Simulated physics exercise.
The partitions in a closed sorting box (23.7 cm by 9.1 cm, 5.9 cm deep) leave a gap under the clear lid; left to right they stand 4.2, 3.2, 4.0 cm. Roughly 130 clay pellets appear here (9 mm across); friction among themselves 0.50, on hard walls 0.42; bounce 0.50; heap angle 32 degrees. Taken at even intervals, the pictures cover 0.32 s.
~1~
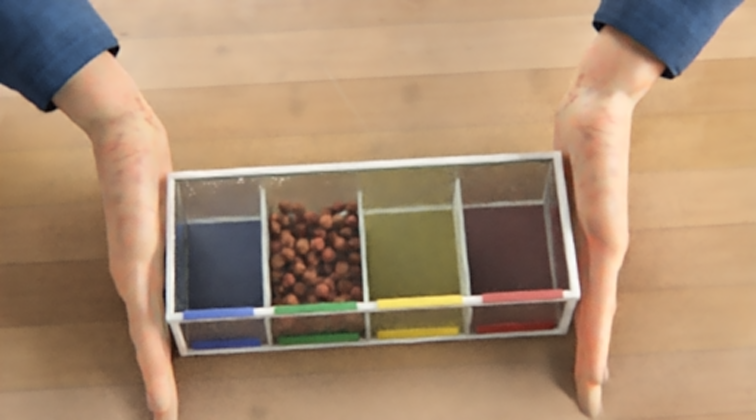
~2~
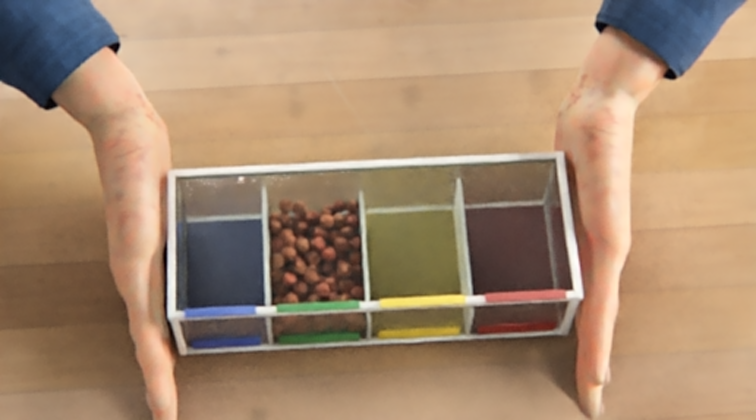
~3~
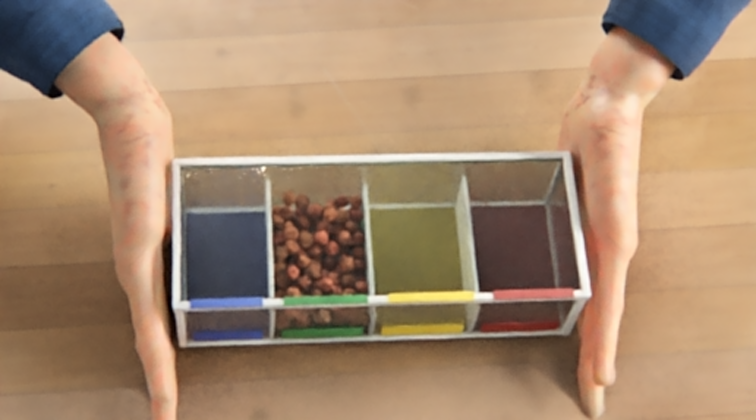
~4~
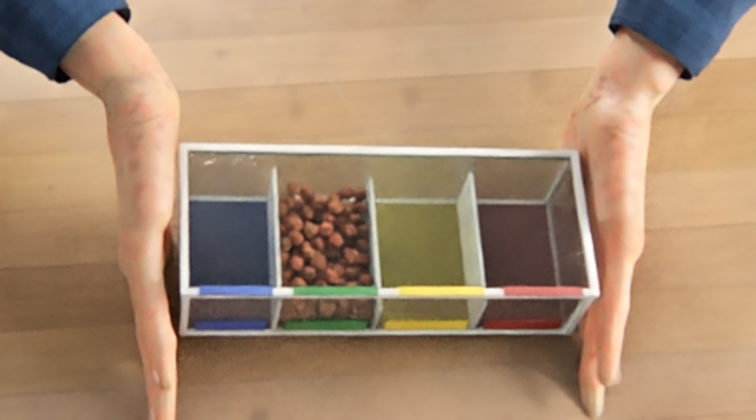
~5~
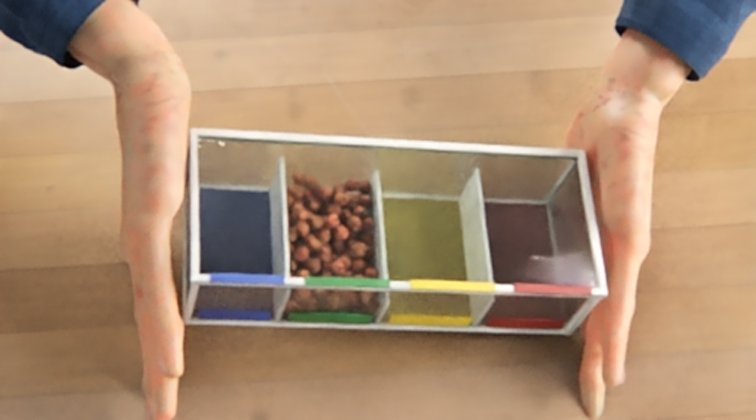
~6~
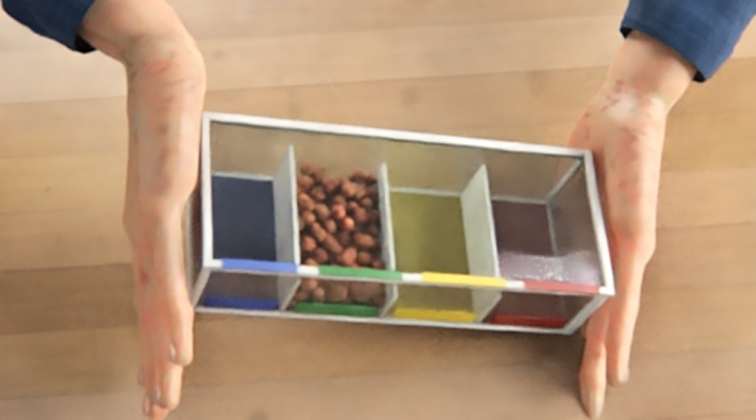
A clear-lidded box of brown pellets, all in the green-marked section, lay between two hands on a wooden table, then gradually tilted as its left end rose and the right stayed lower.
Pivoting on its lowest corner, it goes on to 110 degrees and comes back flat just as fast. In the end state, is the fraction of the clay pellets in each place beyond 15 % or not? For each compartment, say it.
Red: Beyond, blue: Not beyond, green: Not beyond, yellow: Not beyond.
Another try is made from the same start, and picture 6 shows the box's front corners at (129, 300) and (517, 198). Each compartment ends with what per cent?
Red = 0 %; blue = 35 %; green = 65 %; yellow = 0 %.
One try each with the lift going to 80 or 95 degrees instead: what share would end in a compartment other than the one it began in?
Try one gives around 30 %, try two around 65 %.
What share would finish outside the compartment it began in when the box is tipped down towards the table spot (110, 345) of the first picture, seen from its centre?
Roughly 40 % of the pieces.
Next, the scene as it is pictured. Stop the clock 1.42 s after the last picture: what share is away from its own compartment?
At that moment it's some 65 per cent.
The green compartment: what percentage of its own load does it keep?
That comes out at about 0 percent.
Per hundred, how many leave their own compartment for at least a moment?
Close to 100 in a hundred.
Then, 1.42 s after the last picture, tilt 110 degrees; red 40 %, green 35 %, yellow 25 %.
Then, 2.37 s after the last picture, tilt 50 degrees; red 95 %, yellow 5 %.
Then, 3.32 s after the last picture, tilt 0 degrees; red 95 %, yellow 5 %.
In the end, red 95 %, blue 0 %, green 0 %, yellow 5 %.
